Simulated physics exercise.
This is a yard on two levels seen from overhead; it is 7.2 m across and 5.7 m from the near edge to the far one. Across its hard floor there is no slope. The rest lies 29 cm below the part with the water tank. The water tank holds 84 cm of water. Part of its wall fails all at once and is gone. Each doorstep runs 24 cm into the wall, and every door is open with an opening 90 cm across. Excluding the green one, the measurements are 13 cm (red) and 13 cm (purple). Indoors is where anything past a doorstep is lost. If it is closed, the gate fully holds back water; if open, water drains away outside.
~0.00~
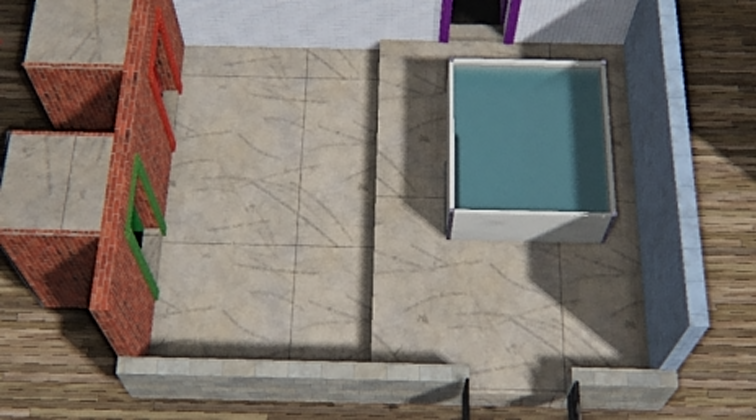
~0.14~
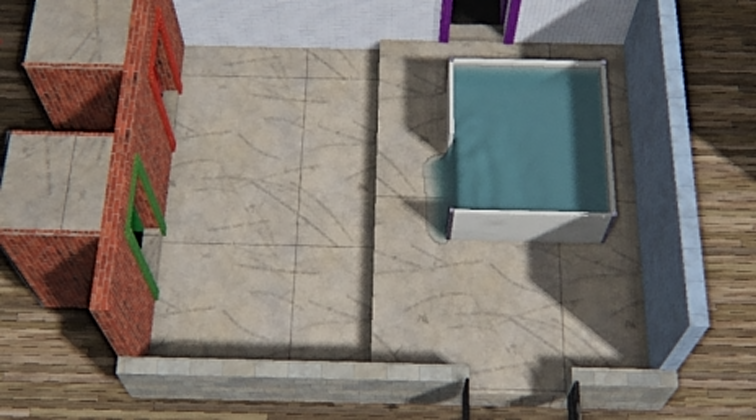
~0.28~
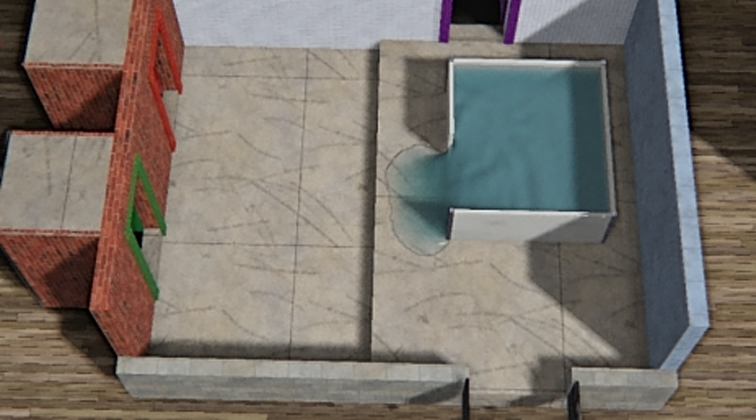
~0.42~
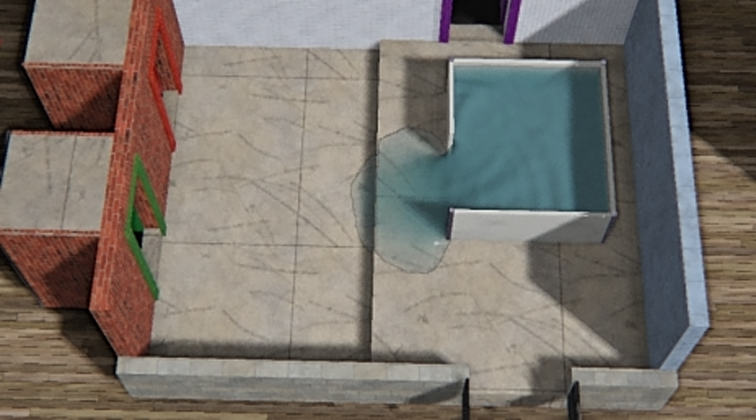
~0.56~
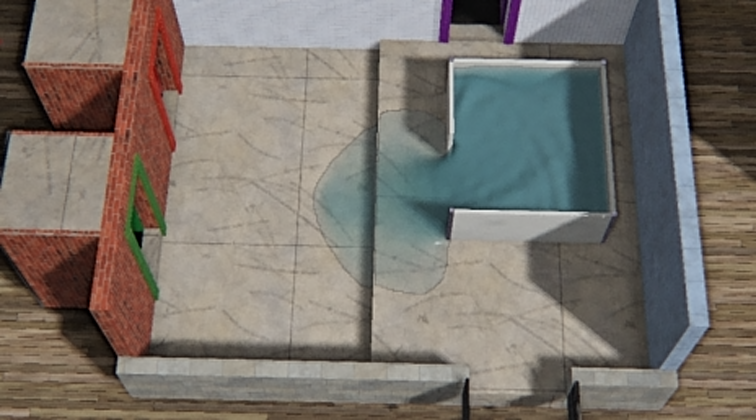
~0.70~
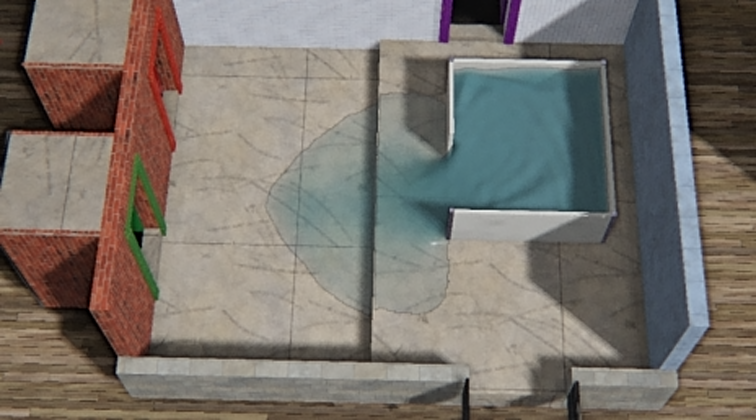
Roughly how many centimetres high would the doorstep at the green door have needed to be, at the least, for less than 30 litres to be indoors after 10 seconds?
At least 28 cm or so.
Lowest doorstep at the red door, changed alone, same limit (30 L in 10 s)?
At the red door it takes roughly 22 centimetres.
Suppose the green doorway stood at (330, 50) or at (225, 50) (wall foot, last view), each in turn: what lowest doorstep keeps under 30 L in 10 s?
Around 18 and 24 cm respectively.
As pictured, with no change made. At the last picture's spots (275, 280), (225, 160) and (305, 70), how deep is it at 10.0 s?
I'd read roughly 22, 14 and 17 cm there.
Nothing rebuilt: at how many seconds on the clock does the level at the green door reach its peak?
Peak time: About 2.4 s.
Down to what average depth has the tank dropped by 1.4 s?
Roughly 60 cm on average.
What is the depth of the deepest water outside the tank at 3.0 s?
Around 42 centimetres.
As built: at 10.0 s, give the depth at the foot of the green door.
About 19.5 centimetres.
After 1.4 s water covers 50 % of the floor, deepest (46 cm) near (436, 205); 26 cm at the green door, 0 litres in over its 27 cm doorstep.
After 3.0 s water covers 60 % of the floor, deepest (42 cm) near (236, 365); 32 cm at the green door, 25 litres in over its 27 cm doorstep.
After 10.0 s water covers 60 % of the floor, deepest (34 cm) near (148, 375); 20 cm at the green door, 37 litres in over its 27 cm doorstep.
At the green door as built, the water arrived by 1.3 s and peaked near 37 cm at 2.4 s.
Run again over the same 10 s with other heights there, 69 litres in over 24 cm, 6 litres over 32.5 cm. The limit of 30 litres is kept from about 28 cm up.
